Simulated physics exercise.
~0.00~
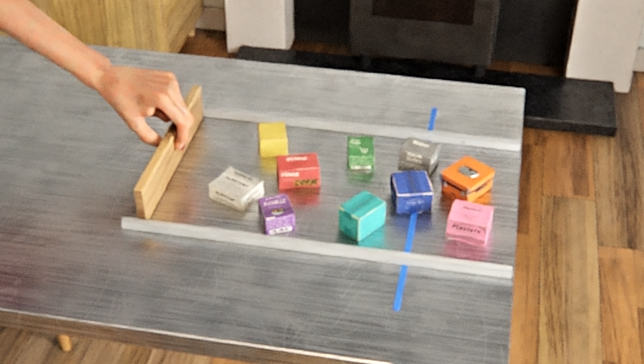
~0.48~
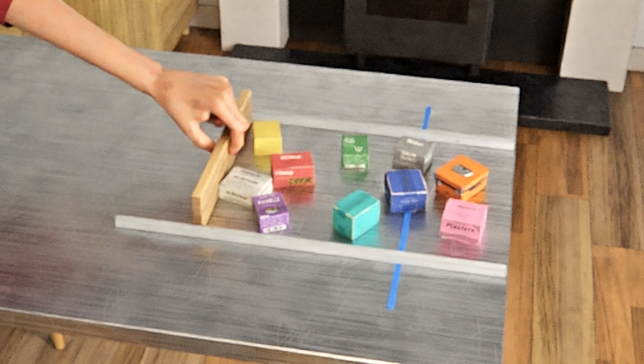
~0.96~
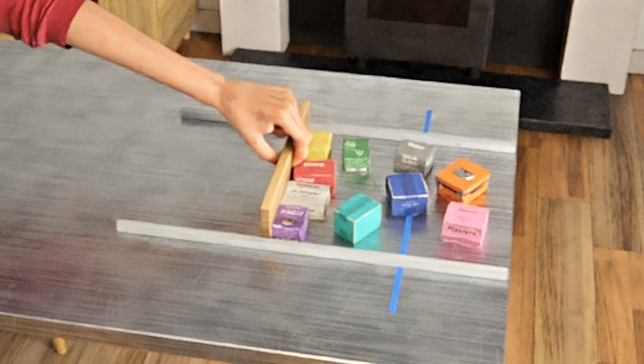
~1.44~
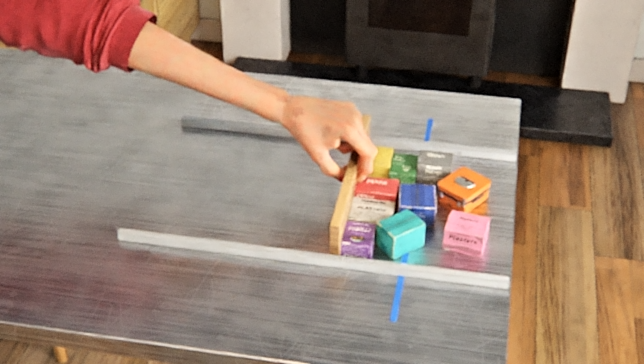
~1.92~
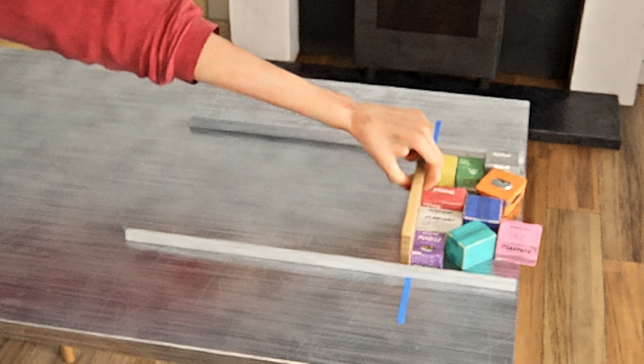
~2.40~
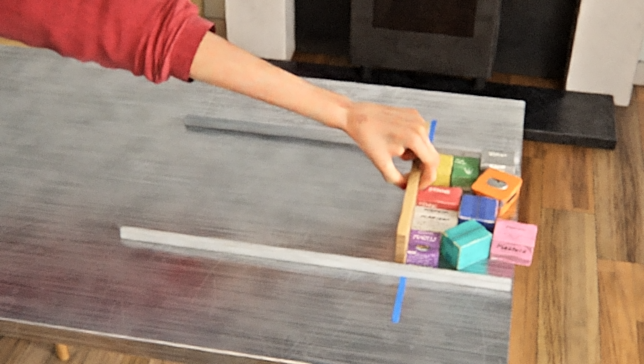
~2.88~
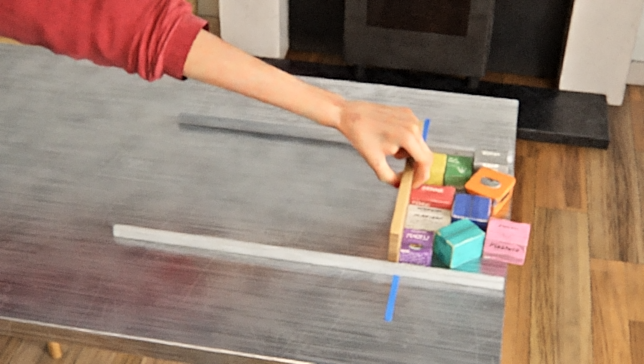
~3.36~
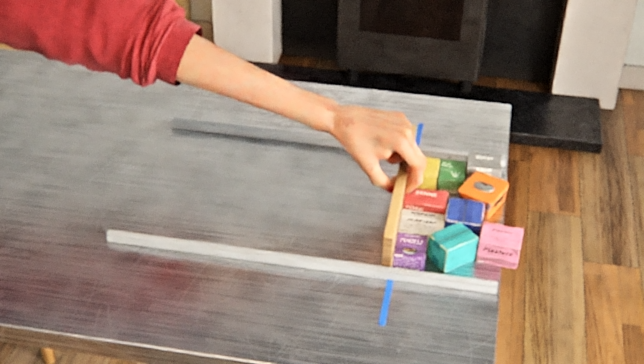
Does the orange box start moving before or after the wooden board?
The orange box starts moving after the wooden board. The board is already sliding right and gathering other boxes while the orange one stays still, and the orange box shifts only later, as the cluster is pushed up to the table's edge.
To begin with, a hand holds a wooden board upright at the left of a group of small colourful boxes, scattered between two pale strips on a grey table. The hand slides the board to the right, and it reaches the white box first. It then gathers the purple, red and yellow boxes and pushes them toward the others. The growing cluster crosses the blue tape and crowds up to the table's right edge. The board stops at the tape, with the hand still holding it. The pink box juts over the rim, but none of the boxes fall off.
